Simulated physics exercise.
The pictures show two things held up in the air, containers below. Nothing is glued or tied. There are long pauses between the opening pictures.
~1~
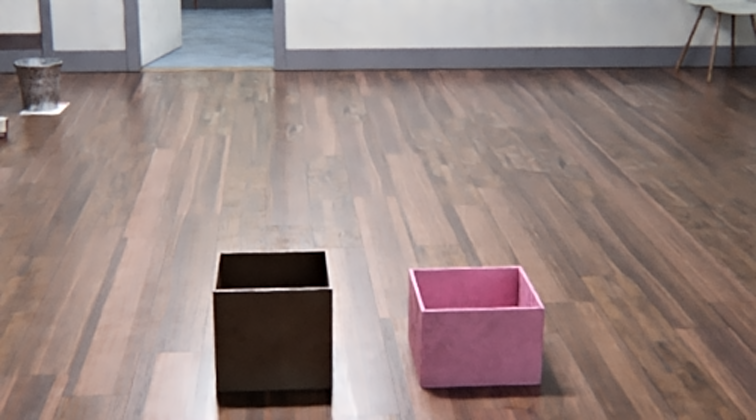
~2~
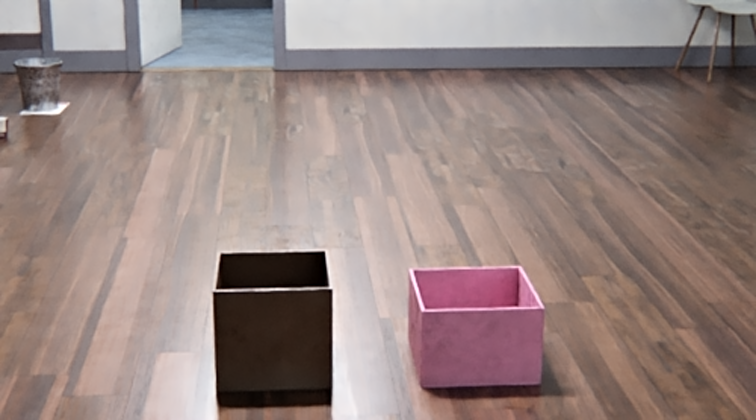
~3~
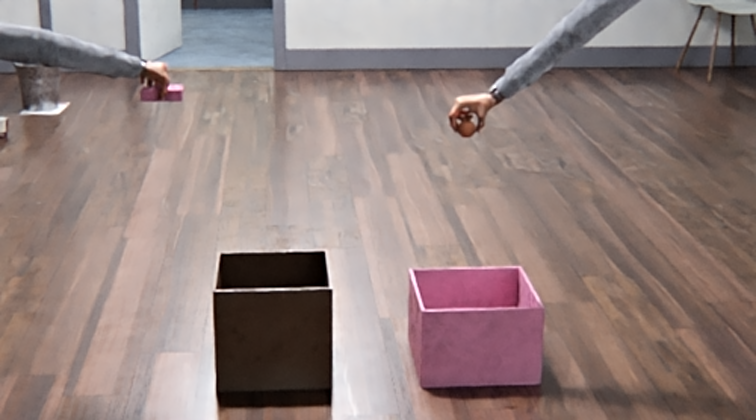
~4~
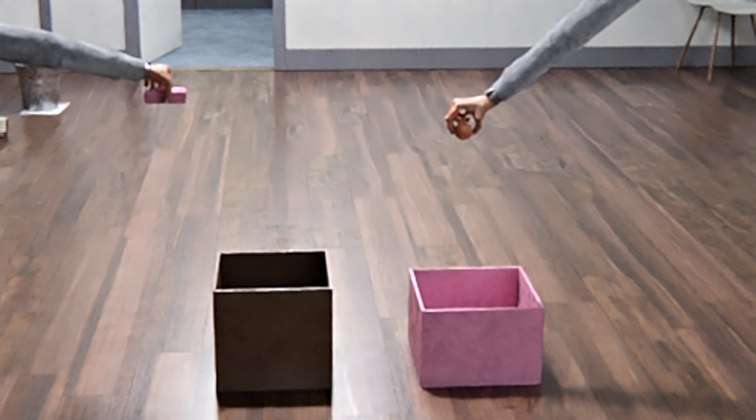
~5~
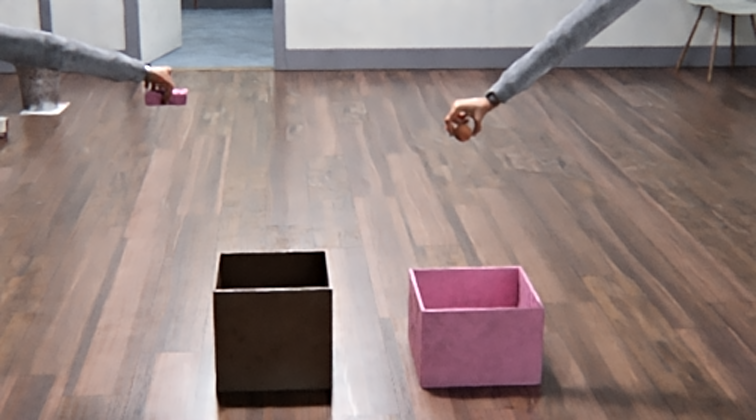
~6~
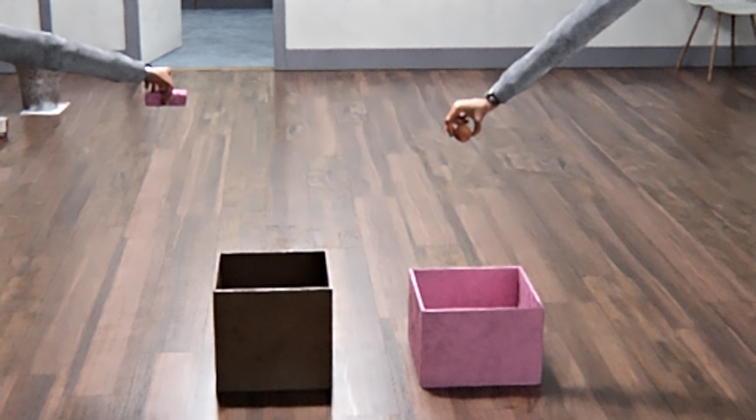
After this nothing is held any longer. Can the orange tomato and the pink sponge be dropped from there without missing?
The orange tomato lands inside and the pink sponge misses.
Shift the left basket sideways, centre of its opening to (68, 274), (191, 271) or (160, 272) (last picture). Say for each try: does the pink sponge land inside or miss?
Try by try, it is not caught; is caught; ends up inside.
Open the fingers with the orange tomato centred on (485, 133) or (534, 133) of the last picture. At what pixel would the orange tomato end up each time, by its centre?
Near (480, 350) and (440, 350).
Then, 0.24 s after the last picture, orange tomato falling near (461, 200); pink sponge falling near (170, 167).
At rest, the orange tomato is caught, near (457, 351); the pink sponge falls beside it, near (178, 364).
